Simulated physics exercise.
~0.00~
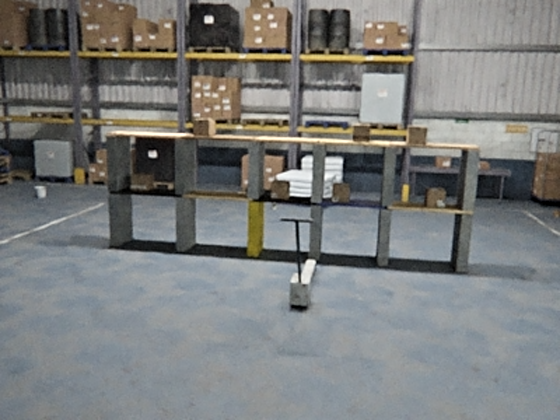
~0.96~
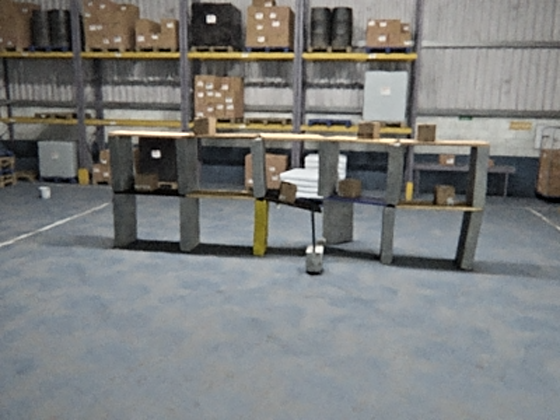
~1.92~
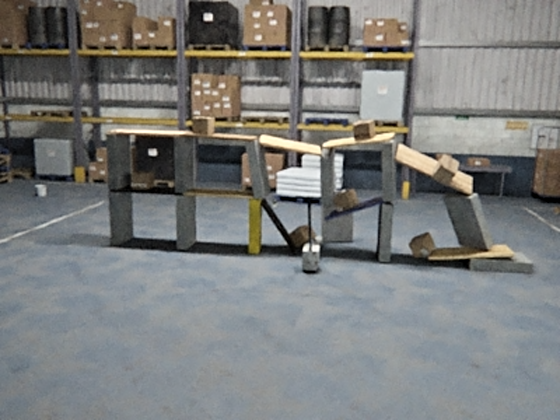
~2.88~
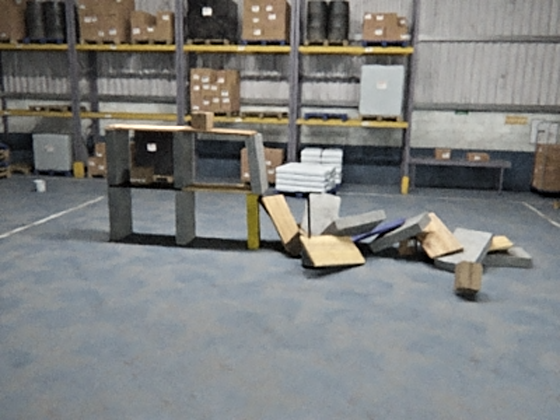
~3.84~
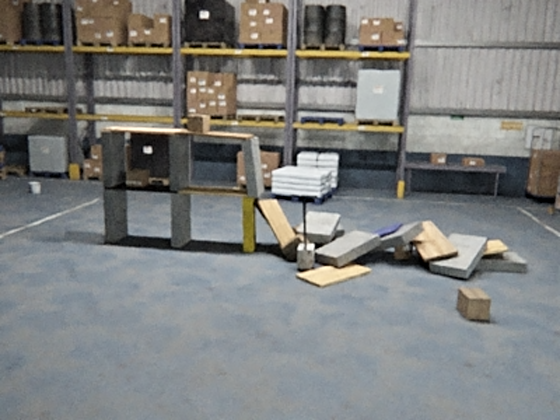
Makeshift two-tier shelving collapsing on its right side after a floor jack moves in, leaving the left bays standing beside heaped boards.
